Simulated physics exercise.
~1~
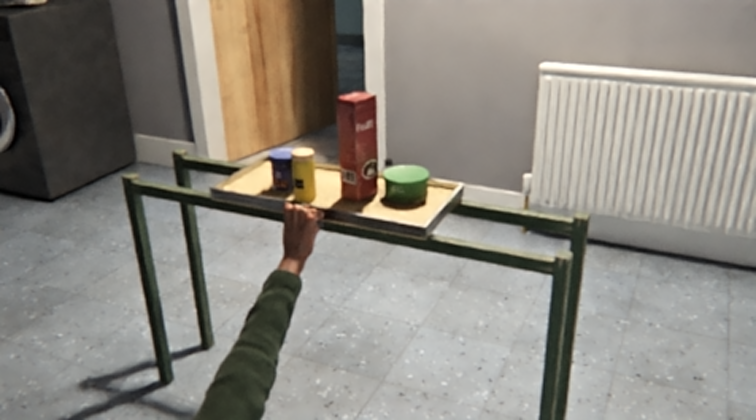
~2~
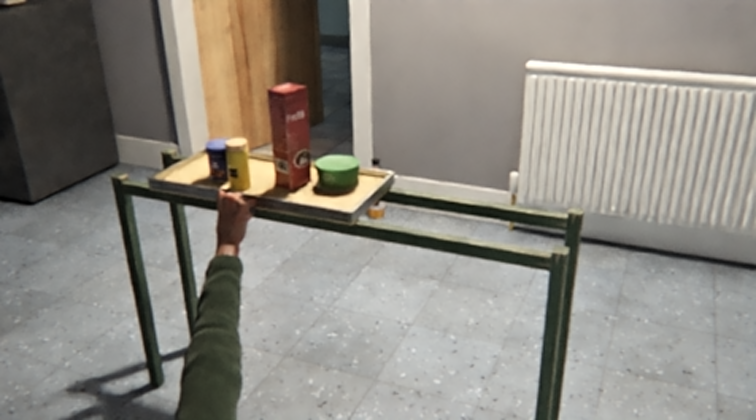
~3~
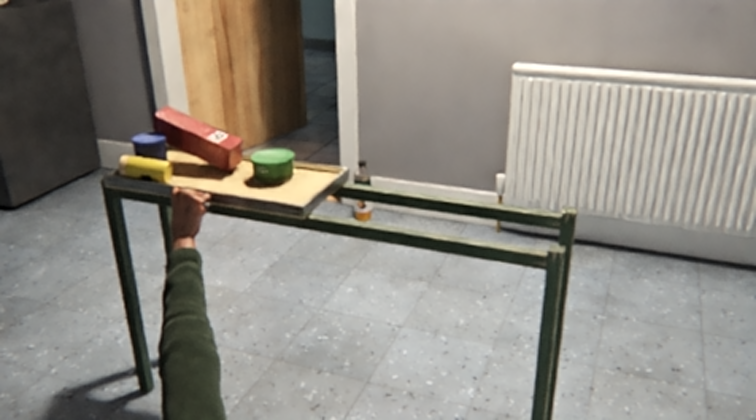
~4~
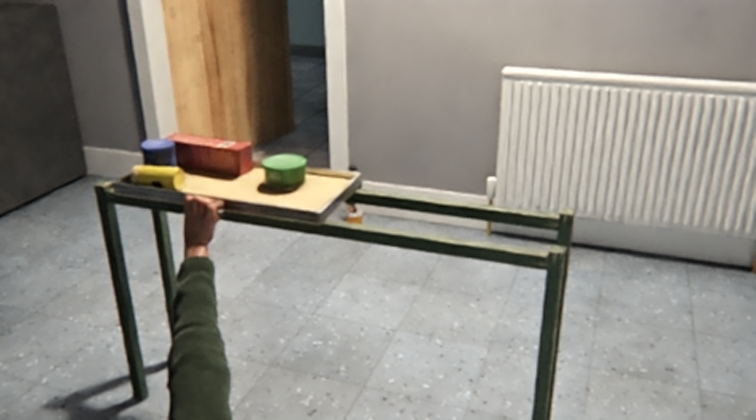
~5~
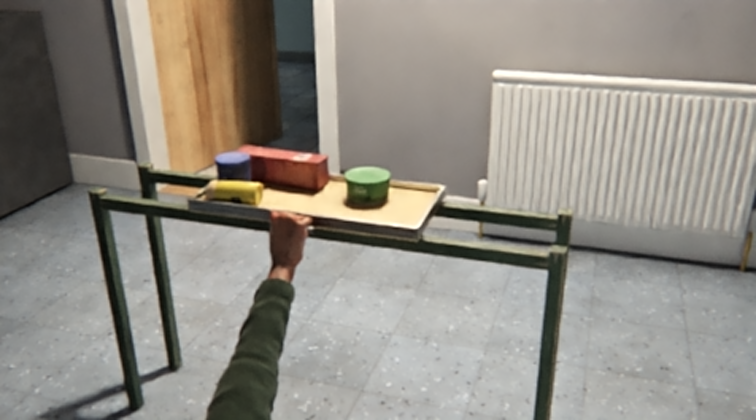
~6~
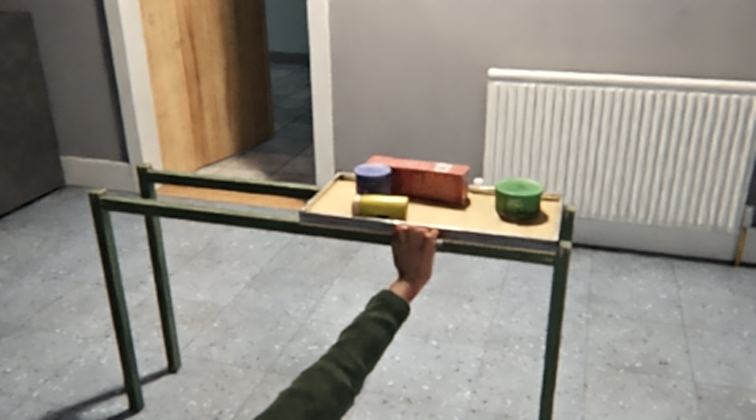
On a green frame, a hand slides a tray left, toppling the red carton and yellow shaker, then right.
